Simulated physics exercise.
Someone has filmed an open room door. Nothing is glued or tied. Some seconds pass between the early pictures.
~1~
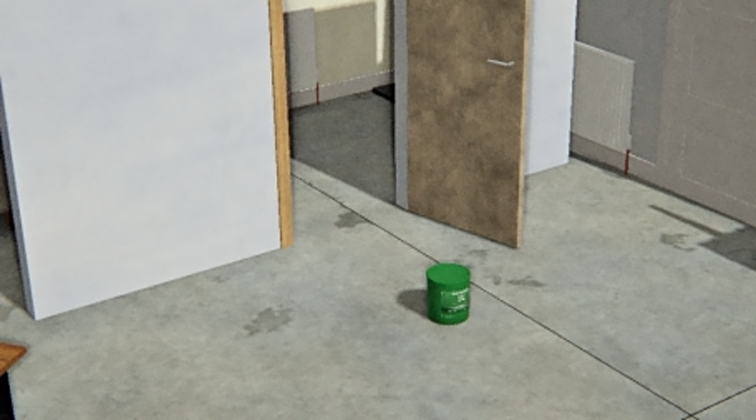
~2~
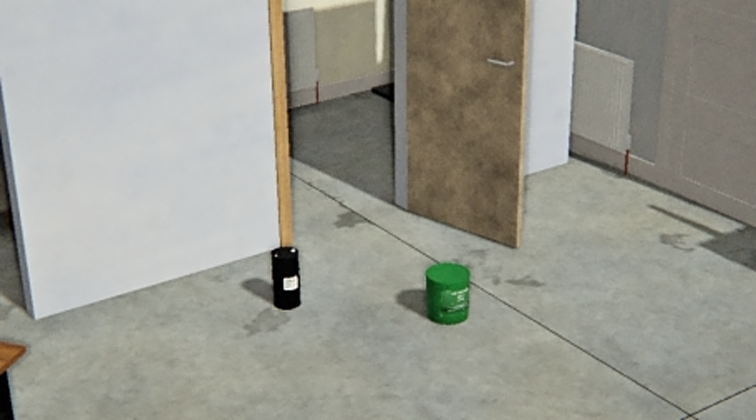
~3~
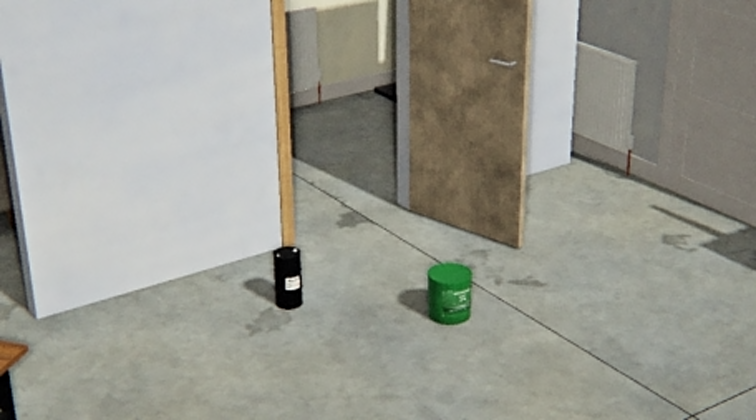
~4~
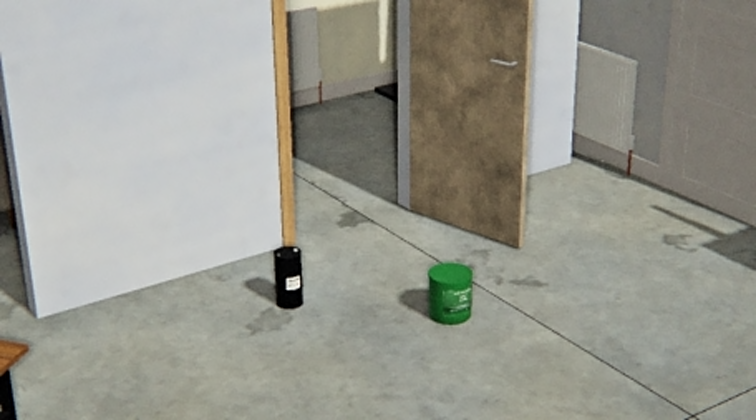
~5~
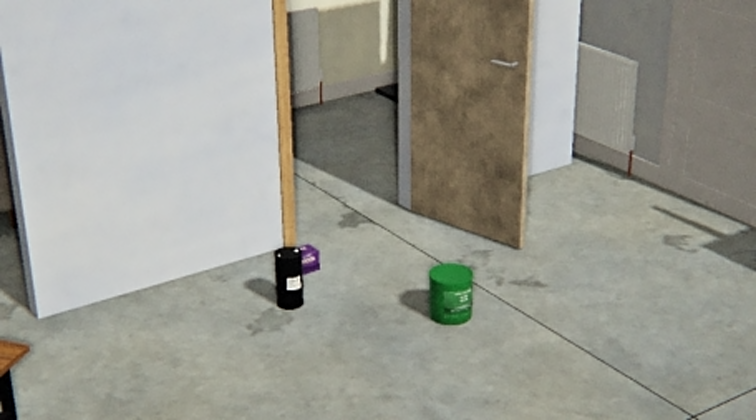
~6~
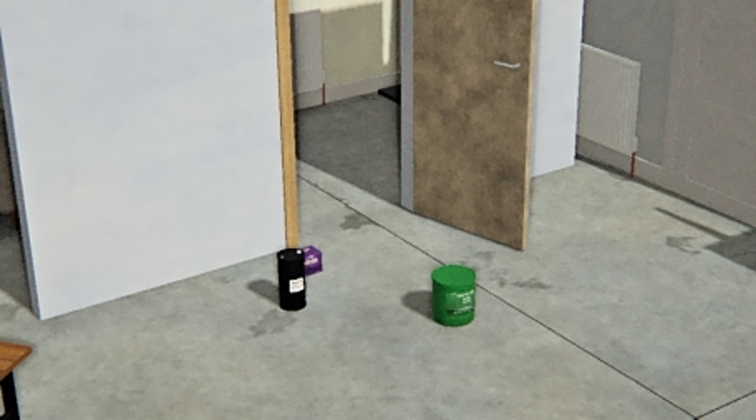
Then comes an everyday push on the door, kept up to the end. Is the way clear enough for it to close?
It closes.
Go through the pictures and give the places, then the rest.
In the first frame, door wide open and still.
In the second frame, door wide open and still; black canister (286, 278); green pail (448, 294).
In the third frame, door wide open and still; black canister (288, 278); green pail (450, 294).
In the fourth frame, door wide open and still; black canister (289, 278); green pail (450, 294).
In the fifth frame, door wide open and still; black canister (289, 278); green pail (451, 295).
In the sixth frame, door wide open and still; purple box (305, 262); black canister (292, 280).
Then, 0.60 s past the last view, door at 89°.
Then, 1.20 s past the last view, door at 61°.
Then, 1.70 s past the last view, door at 36°.
Then, 2.20 s past the last view, door at 12°.
Finally, door at 0°; all 3 still in place. Final places as the last picture's camera would see them, purple box near (305, 262).
